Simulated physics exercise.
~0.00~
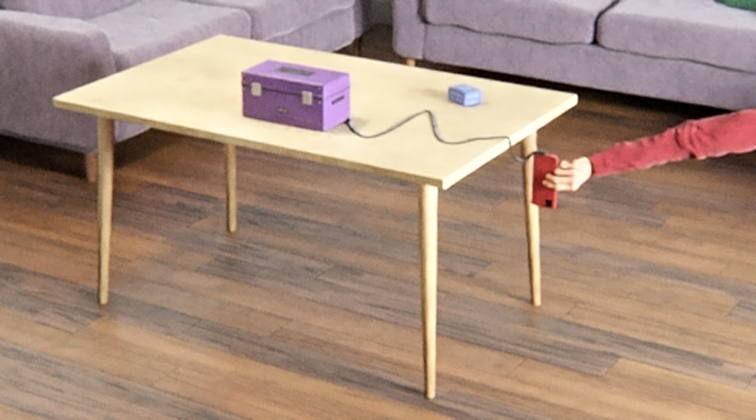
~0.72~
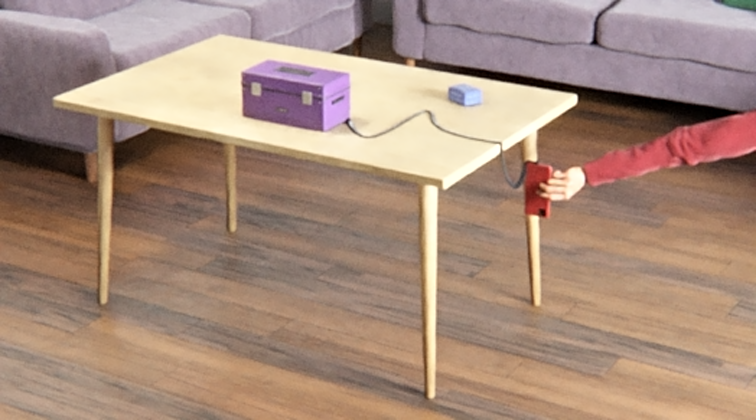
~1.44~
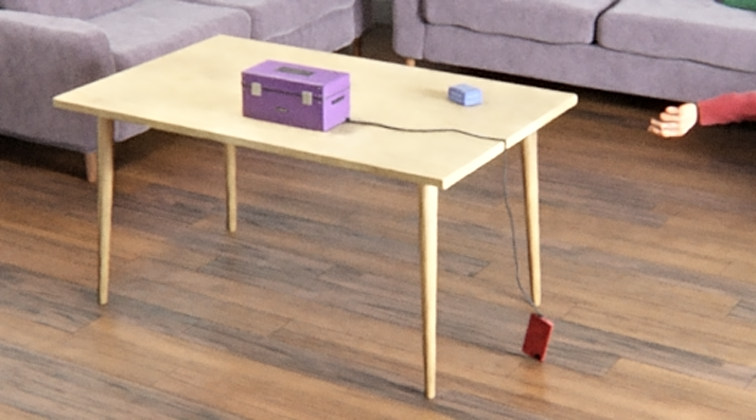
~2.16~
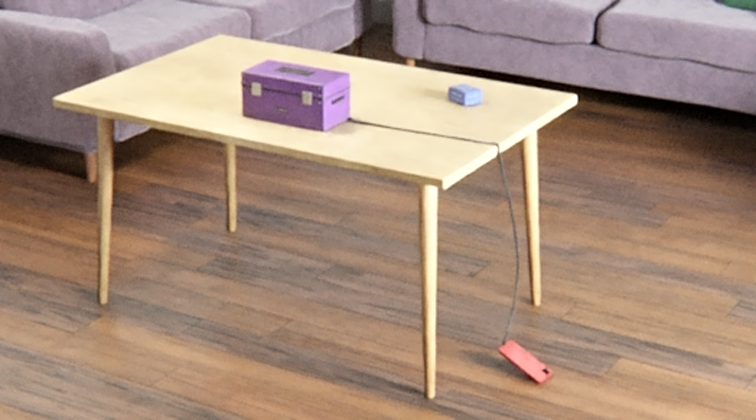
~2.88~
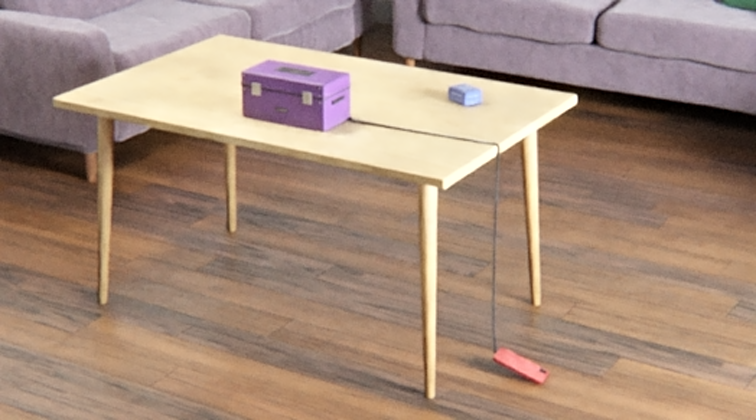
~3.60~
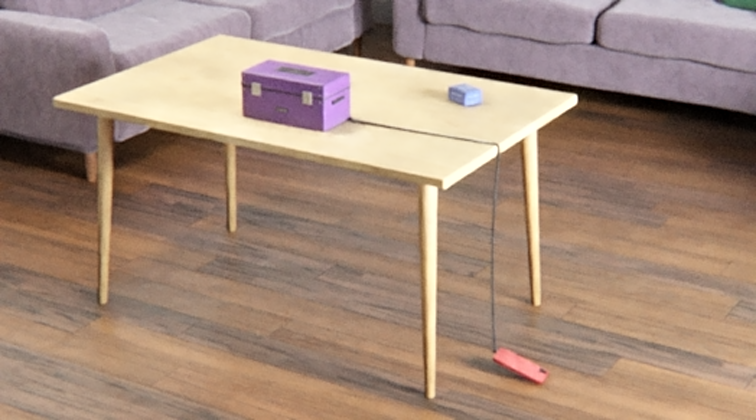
A red phone hangs from a hand in a red sleeve just past the right end of a pale wooden table, seen from slightly above in a room with grey-purple sofas and a dark plank floor. A thin dark ribbon runs from the phone across the tabletop to a purple toolbox, while a small blue box sits apart near the back right. The hand lowers the phone a little, then lets go and draws back out of view. The phone drops, pulling the ribbon straighter, and tips over onto the floor. It ends lying there, the ribbon draped over the table's edge, with toolbox and blue box unmoved.
